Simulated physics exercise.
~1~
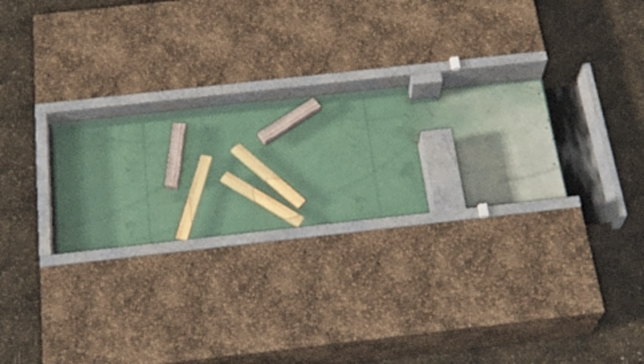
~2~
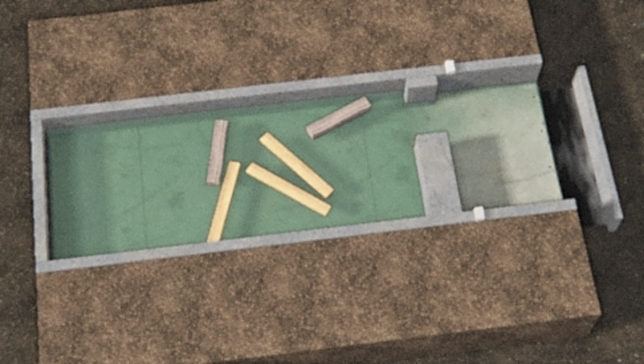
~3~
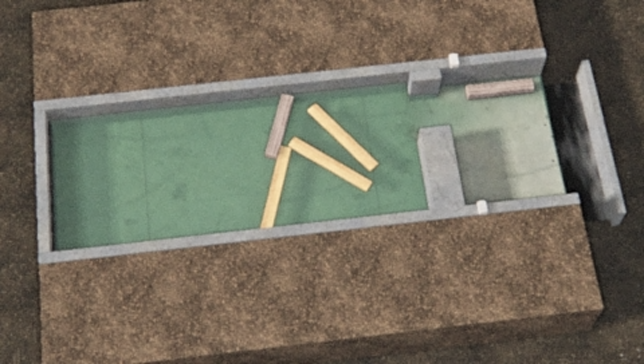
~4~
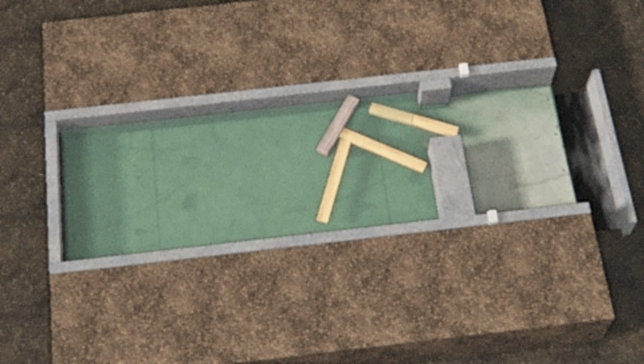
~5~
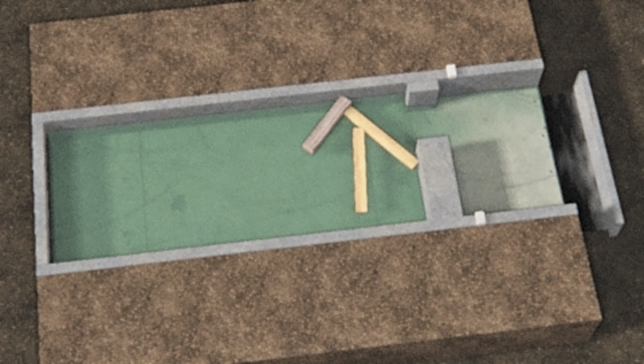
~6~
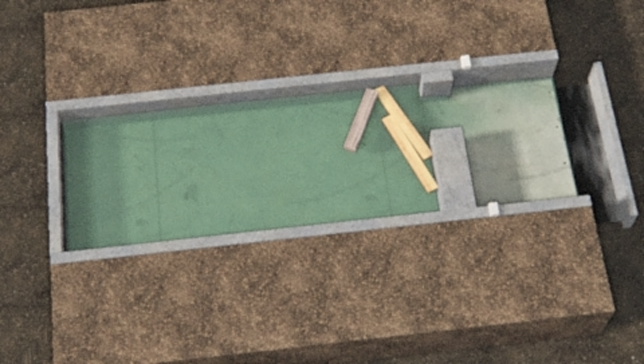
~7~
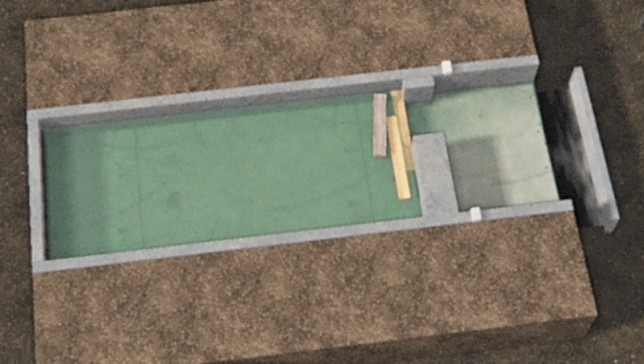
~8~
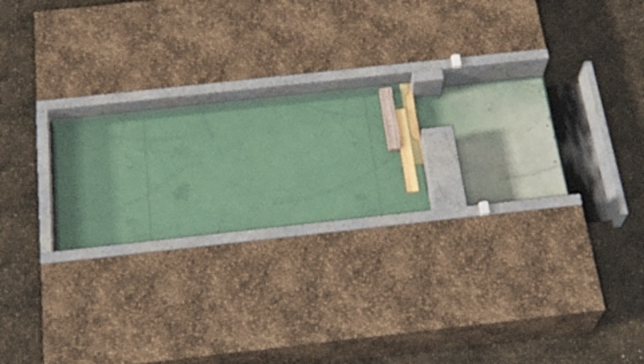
Five wooden pieces drift right along a channel; two pass the gap and three jam against it.
